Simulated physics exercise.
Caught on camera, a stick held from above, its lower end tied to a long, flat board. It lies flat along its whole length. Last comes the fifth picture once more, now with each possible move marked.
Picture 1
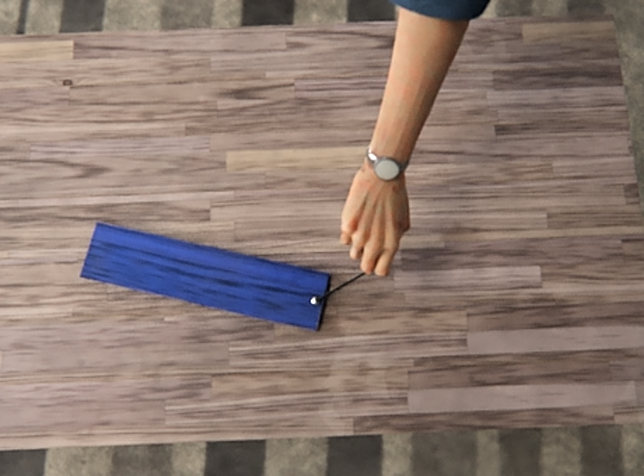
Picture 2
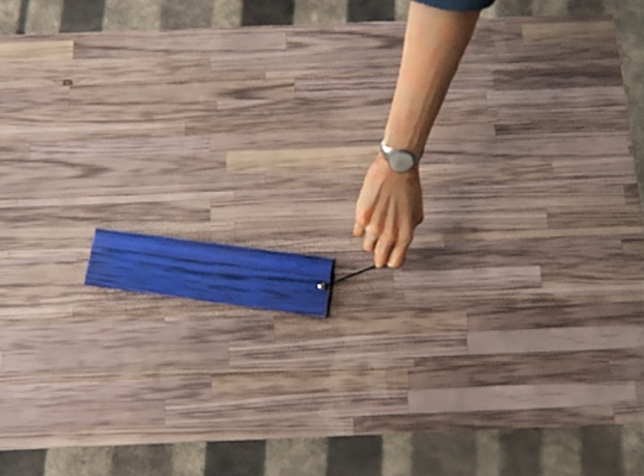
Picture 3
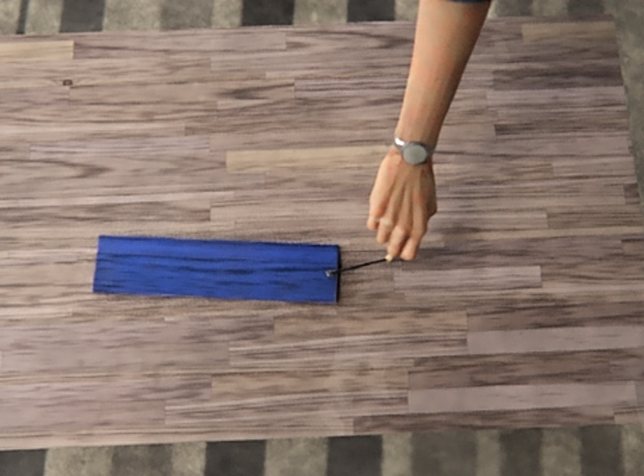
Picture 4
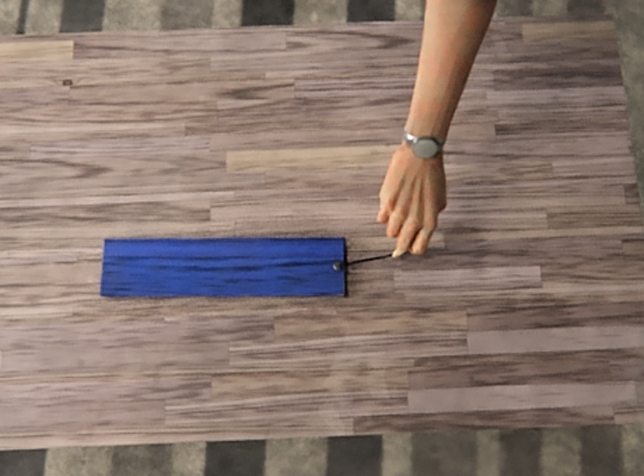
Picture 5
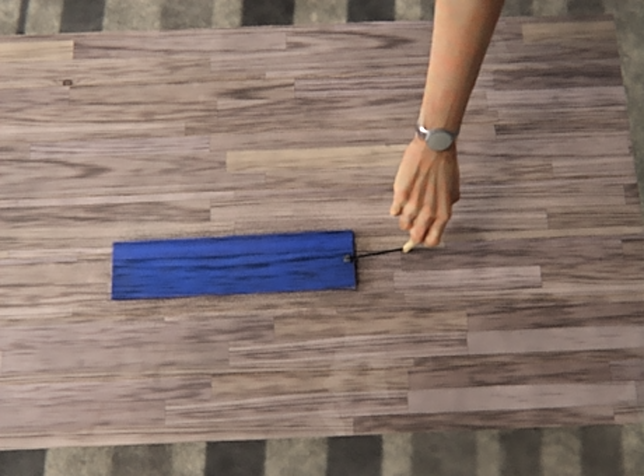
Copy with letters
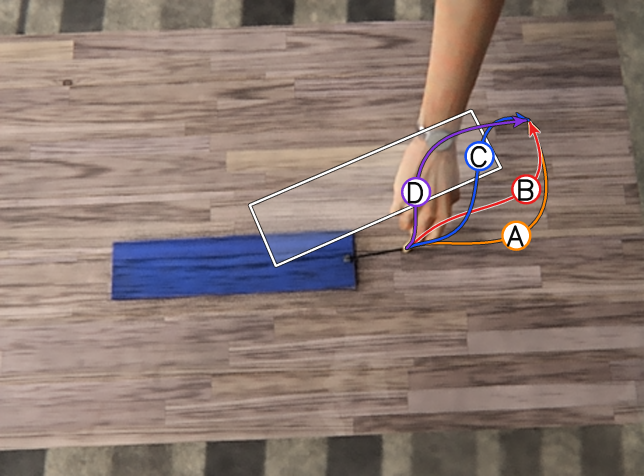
Blue board lying flat on a wood-patterned surface, swinging level and sliding slightly right as a watch-wearing hand pulls its short cord.
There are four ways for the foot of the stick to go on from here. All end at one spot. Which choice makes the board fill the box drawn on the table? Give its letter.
Line D does it.
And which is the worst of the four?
A.
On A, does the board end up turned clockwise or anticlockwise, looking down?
It turns anticlockwise.
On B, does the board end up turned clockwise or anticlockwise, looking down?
On that path, anticlockwise.
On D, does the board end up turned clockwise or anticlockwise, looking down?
Anticlockwise.
On the marked copy, A from (407, 248) via (523, 232) to (529, 120); B from (407, 248) via (497, 204) to (530, 123); C from (407, 248) via (475, 188) to (529, 120); D from (407, 248) via (428, 154) to (526, 120); the outline at (376, 186).
With D. Early on, foot of the stick (418, 176), middle of the board (264, 247).
Further on, foot of the stick (466, 131), middle of the board (320, 211).
At the end, foot of the stick (528, 121), middle of the board (376, 186); it lies in the outline.
As for the rest, A leaves its middle at (403, 222); B leaves its middle at (396, 213); C leaves its middle at (383, 198).
